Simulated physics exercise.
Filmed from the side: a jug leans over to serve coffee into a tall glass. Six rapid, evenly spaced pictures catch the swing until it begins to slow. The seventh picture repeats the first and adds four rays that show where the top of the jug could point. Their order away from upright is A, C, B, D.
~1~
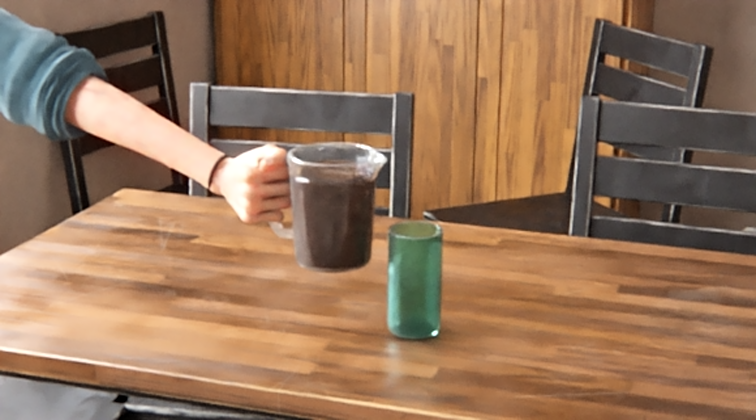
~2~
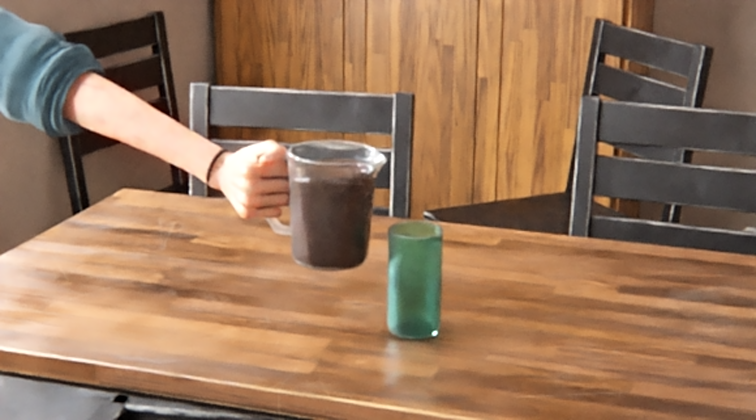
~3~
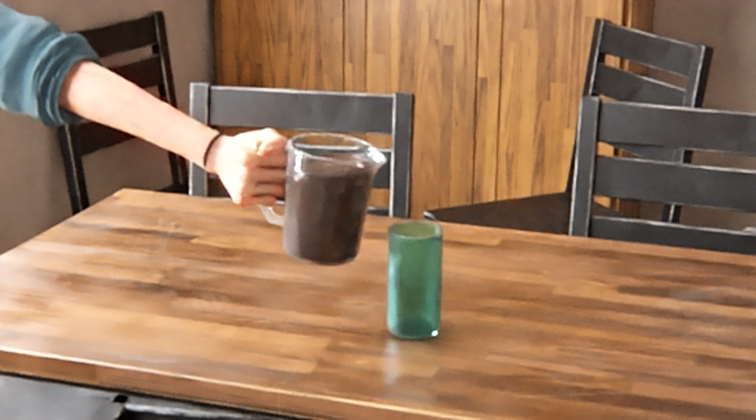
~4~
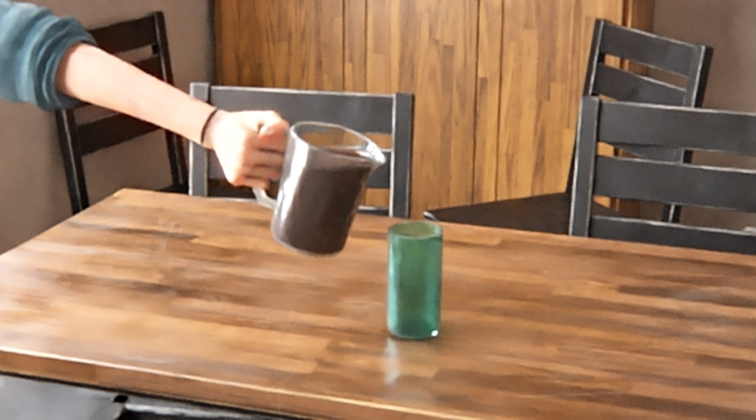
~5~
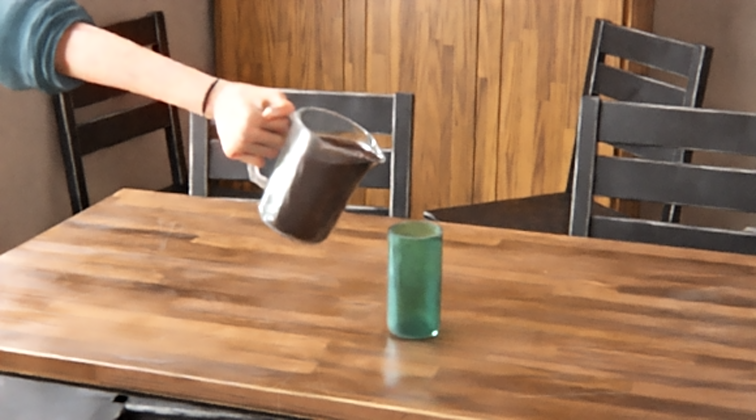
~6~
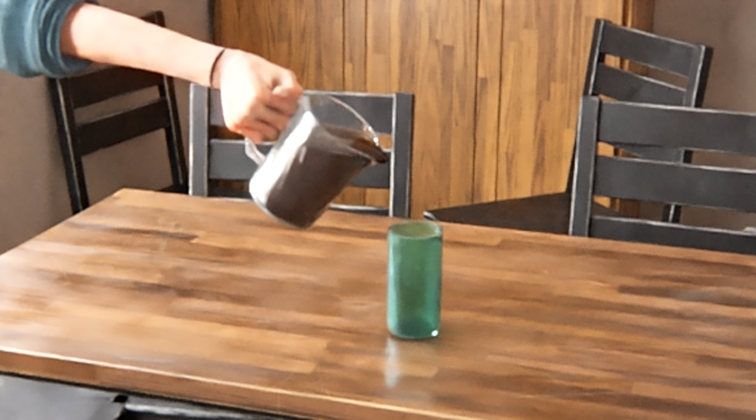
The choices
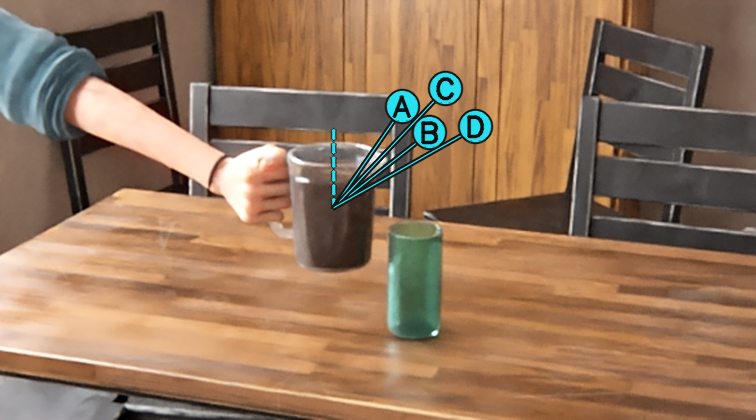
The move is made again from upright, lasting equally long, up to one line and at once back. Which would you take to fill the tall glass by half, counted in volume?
B beats the others.
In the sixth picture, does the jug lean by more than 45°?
No, it does not.
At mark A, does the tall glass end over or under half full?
Under.
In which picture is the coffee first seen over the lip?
In picture 6.
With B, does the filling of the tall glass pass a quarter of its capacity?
Yes.
On the marked copy, A at (393, 121); B at (415, 143); C at (434, 101); D at (461, 135).
With A, the tall glass ends with about 15 % of what it can hold.
With B, the tall glass ends with about 47 % of what it can hold.
With C, the tall glass ends with about 29 % of what it can hold.
With D, the tall glass ends with about 66 % of what it can hold.
